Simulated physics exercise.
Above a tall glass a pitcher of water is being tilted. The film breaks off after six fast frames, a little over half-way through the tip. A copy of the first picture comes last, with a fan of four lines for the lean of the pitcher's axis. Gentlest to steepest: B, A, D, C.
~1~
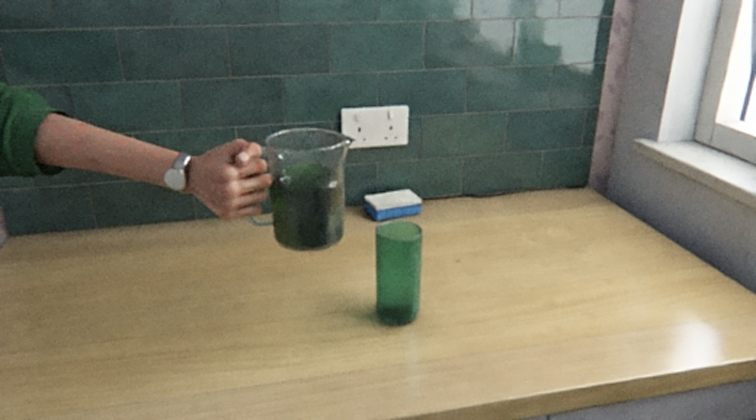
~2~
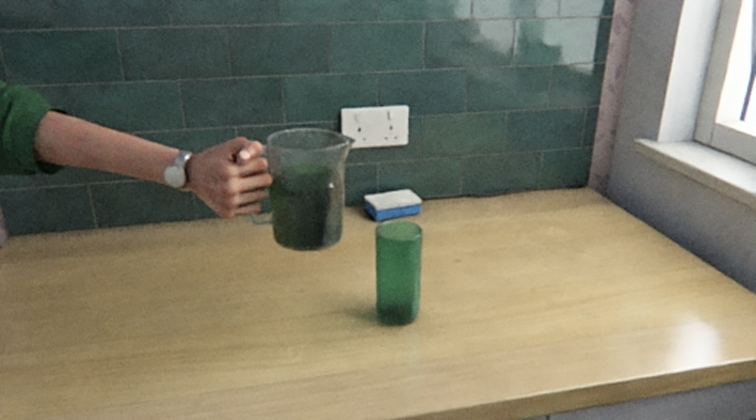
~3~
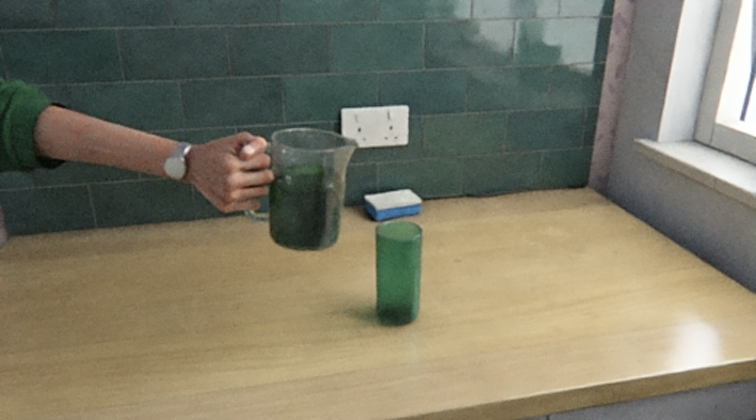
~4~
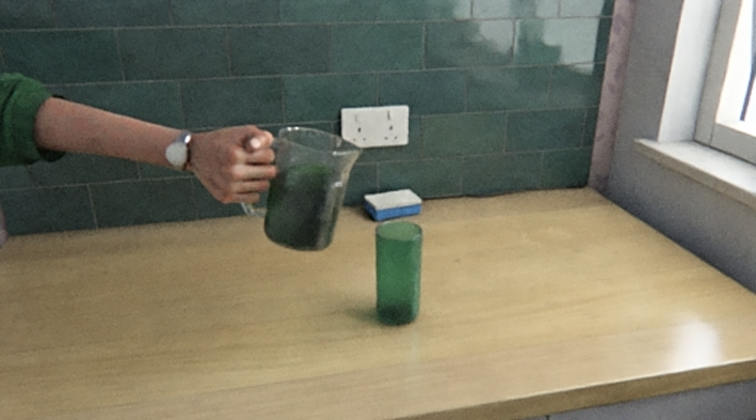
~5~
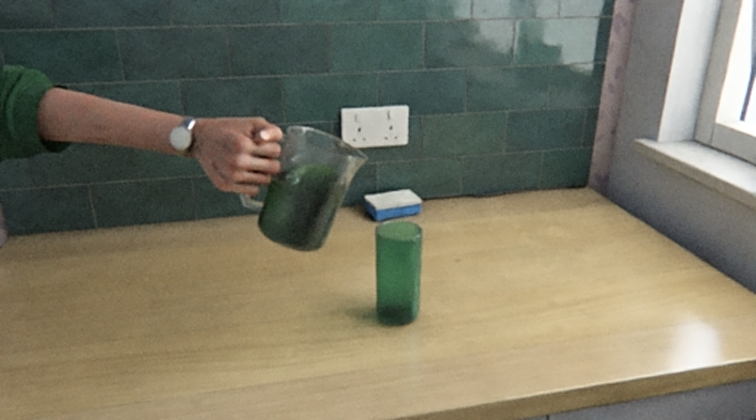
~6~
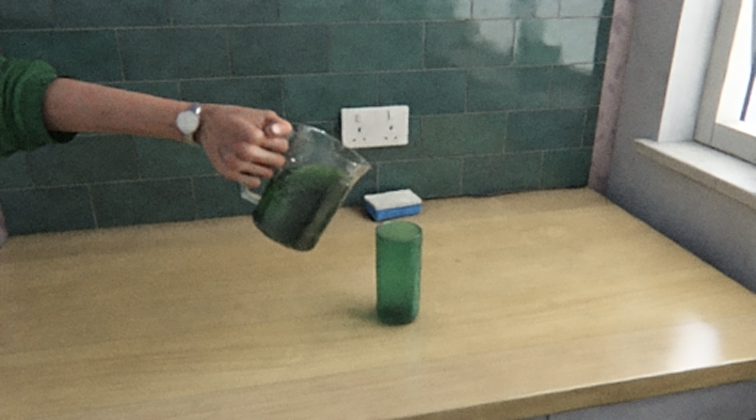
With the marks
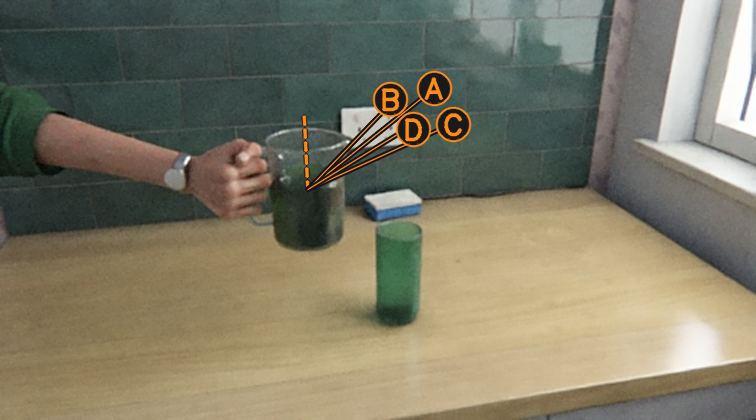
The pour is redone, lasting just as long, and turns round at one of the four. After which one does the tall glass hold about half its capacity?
Use line C.
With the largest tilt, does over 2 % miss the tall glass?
No, it does not.
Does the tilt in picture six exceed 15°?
Yes.
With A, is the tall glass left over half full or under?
Under half.
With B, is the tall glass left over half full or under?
Under.
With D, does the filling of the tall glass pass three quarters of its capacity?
No, it does not.
In orange, A at (421, 98); B at (380, 114); C at (437, 130); D at (396, 134).
With A, the tall glass ends with about 14 % of what it can hold.
With B, the tall glass ends with about 4 % of what it can hold.
With C, the tall glass ends with about 52 % of what it can hold.
With D, the tall glass ends with about 29 % of what it can hold.
